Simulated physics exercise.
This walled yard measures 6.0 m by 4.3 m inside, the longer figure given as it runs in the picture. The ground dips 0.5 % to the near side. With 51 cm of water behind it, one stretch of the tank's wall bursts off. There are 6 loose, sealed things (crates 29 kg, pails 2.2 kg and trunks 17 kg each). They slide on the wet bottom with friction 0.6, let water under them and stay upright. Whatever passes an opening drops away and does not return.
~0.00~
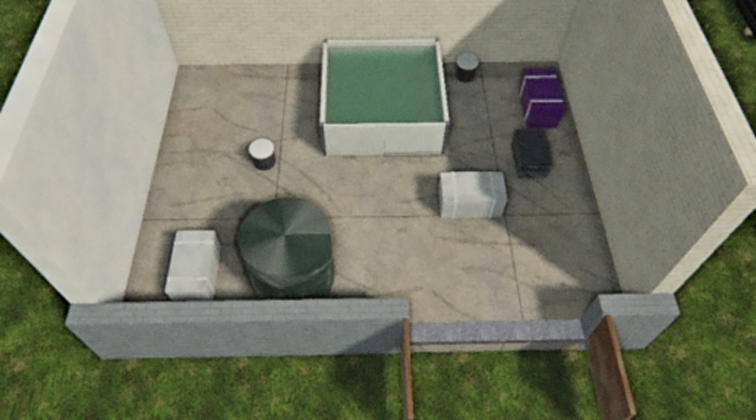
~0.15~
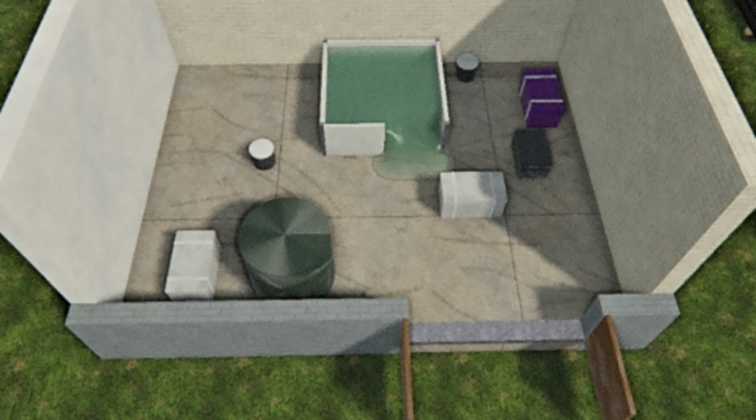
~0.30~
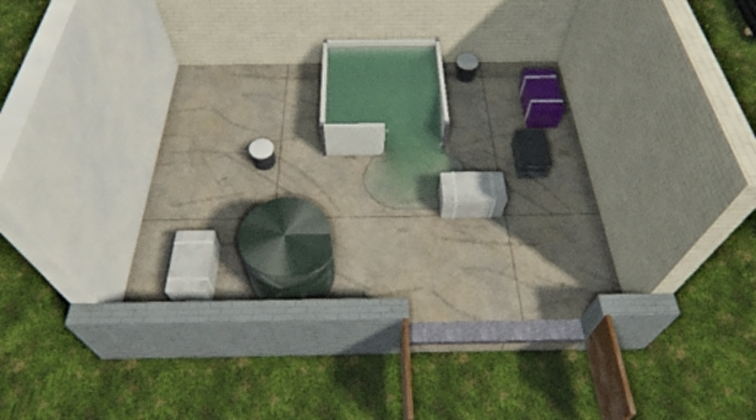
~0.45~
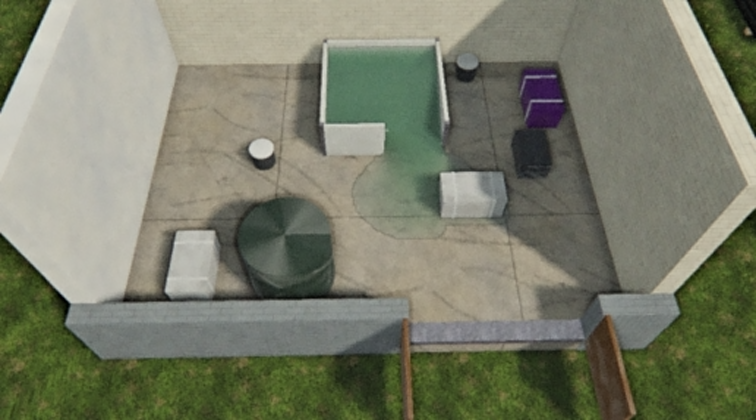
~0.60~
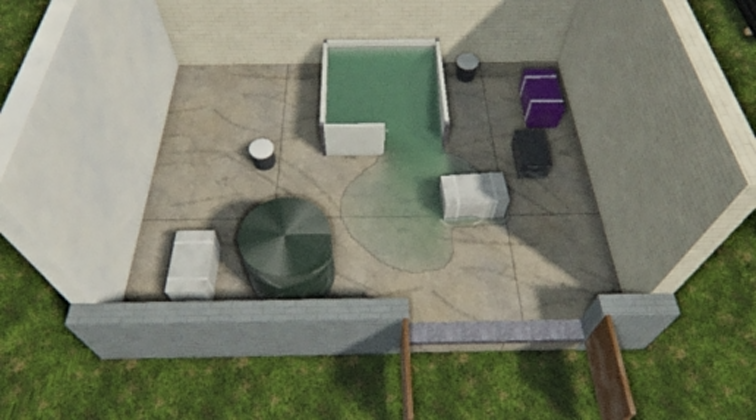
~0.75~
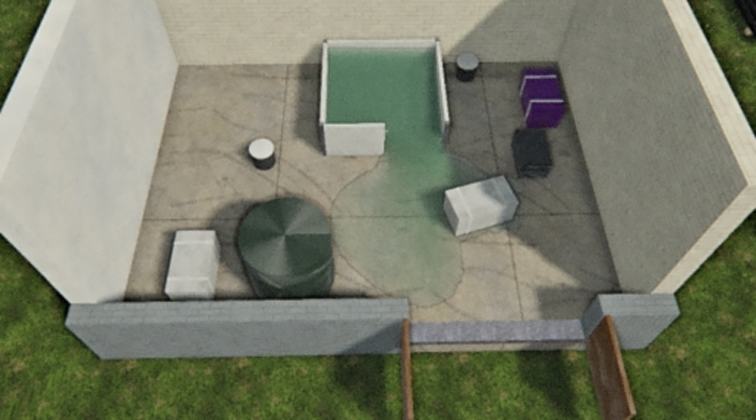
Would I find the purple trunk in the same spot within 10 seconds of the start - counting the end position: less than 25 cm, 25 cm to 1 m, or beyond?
Purple trunk barely shifts.
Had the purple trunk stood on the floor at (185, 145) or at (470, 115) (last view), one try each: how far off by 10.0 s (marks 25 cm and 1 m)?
In turn: It barely shifts; it stays put.
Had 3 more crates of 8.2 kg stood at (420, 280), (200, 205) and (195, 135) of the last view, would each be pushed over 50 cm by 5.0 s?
In turn: Past it, under, less.
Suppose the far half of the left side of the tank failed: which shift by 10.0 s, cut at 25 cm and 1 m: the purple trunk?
Then the purple trunk stays put.
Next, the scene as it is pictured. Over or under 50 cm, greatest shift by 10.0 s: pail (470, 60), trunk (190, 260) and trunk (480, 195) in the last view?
In turn: Less, short of it, over.
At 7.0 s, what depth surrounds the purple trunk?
Roughly 2 cm.
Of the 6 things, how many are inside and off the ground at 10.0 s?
0 of them.
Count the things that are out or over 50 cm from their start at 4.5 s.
By then 1.
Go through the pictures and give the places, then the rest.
The purple trunk at (544, 89), on the bottom; 2.6 m2 under water; 0 of 6 have shifted, in the first picture.
The purple trunk at (544, 89) rests on the ground; water covers 3.1 m2; 0 of 6 have shifted, in the second picture.
The purple trunk at (544, 89), on the bottom; water covers 3.6 m2; 0 of 6 have shifted, in the third picture.
The purple trunk at (544, 89), on the bottom; 4.3 m2 under water; 0 of 6 have shifted, in the fourth picture.
The purple trunk at (544, 89) rests on the ground; 5.2 m2 under water; 0 of 6 have shifted, in the fifth picture.
The purple trunk at (544, 89), on the bottom; 6.2 m2 under water; 1 of 6 have shifted, in the sixth picture.
After 2.0 s the purple trunk is near (544, 89), 0.0 m from its start, aground; 0 of 6 are out; 0 afloat.
After 4.5 s the purple trunk is near (544, 89), 0.0 m from its start, aground; 0 of 6 are out; 0 afloat.
After 7.0 s the purple trunk is near (544, 89), 0.0 m from its start, aground; 0 of 6 are out; 1 afloat.
After 10.0 s the purple trunk is near (544, 89), 0.0 m from its start, aground; 0 of 6 are out; 0 afloat.
